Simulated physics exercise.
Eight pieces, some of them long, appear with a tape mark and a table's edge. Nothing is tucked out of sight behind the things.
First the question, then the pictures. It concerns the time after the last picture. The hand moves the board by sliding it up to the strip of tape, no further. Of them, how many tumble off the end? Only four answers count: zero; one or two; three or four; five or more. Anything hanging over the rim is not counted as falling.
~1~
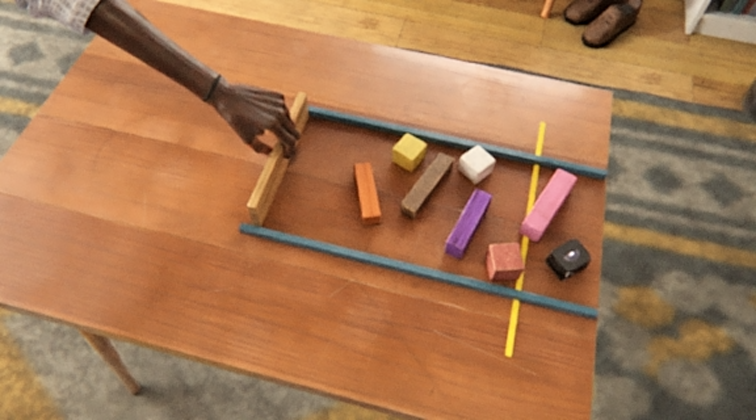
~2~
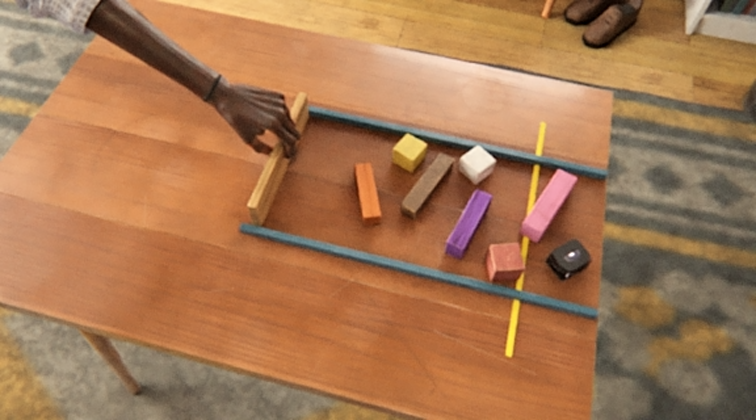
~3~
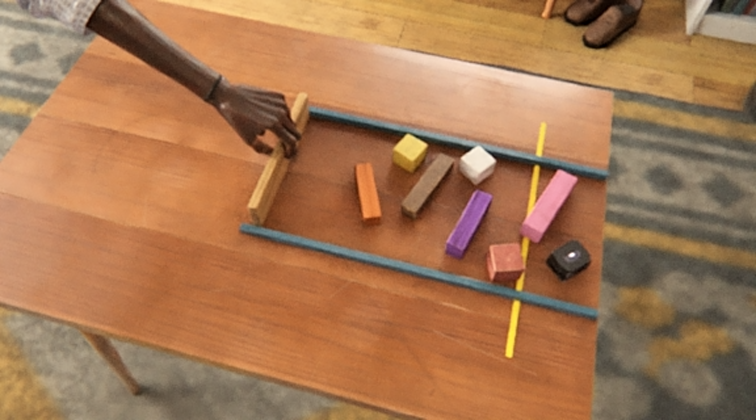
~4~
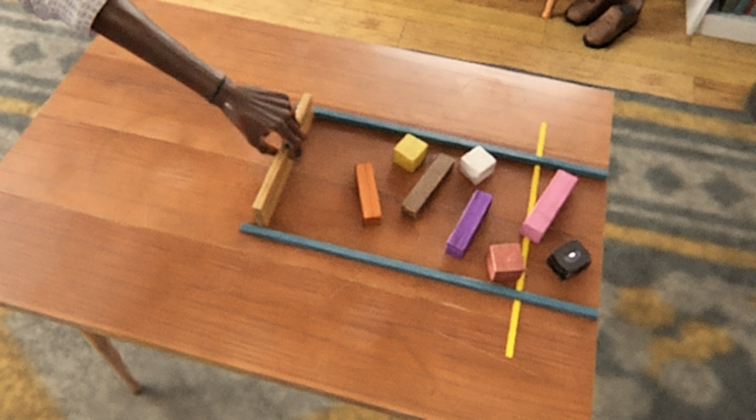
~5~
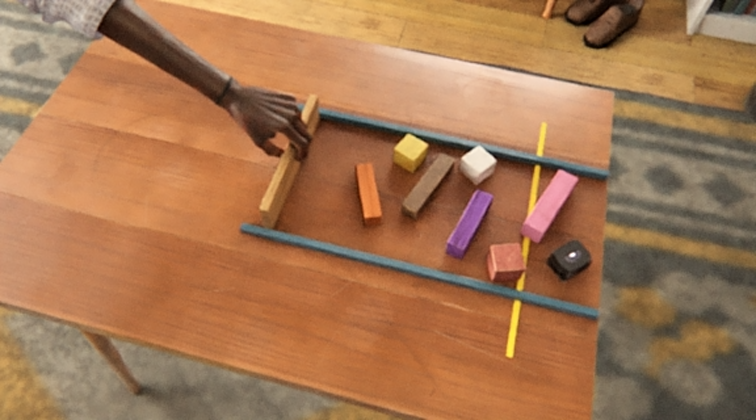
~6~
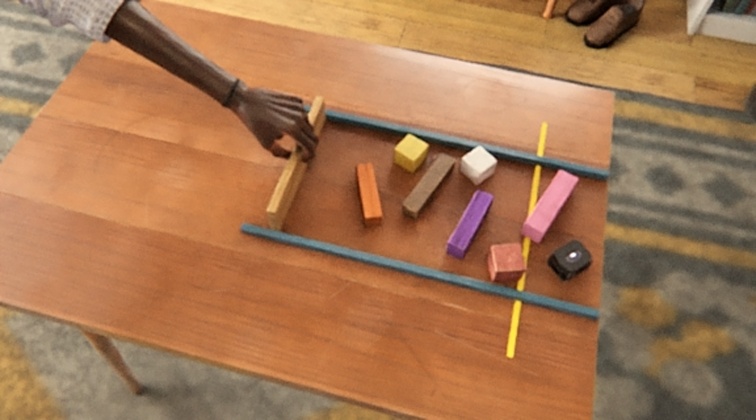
My answer: One or two.
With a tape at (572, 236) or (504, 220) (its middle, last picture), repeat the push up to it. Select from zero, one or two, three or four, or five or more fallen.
In order: More than four, then none at all.
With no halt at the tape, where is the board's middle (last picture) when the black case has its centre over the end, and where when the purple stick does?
(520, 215) and (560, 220), roughly.
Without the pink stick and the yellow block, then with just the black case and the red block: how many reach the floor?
That makes 0 fallen, then 0 fallen in the other try.
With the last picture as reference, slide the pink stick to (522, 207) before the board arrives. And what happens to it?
Then it stays on.
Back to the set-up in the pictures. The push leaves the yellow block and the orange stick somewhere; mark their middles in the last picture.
For the yellow block it's (550, 181), and for the orange stick it's (538, 235).
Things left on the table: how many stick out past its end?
Overhanging: 2.
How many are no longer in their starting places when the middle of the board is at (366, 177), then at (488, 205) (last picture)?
One spot: 1. Other spot: 7.
Soon after, none off yet; black case at rest near (570, 261); pink stick at rest near (550, 206); red block at rest near (506, 263).
Then, none off yet; black case moving near (574, 260); pink stick moved a little near (571, 212); red block moved about its own width near (552, 281).
At rest, the number that fall off is one or two; fallen, black case.
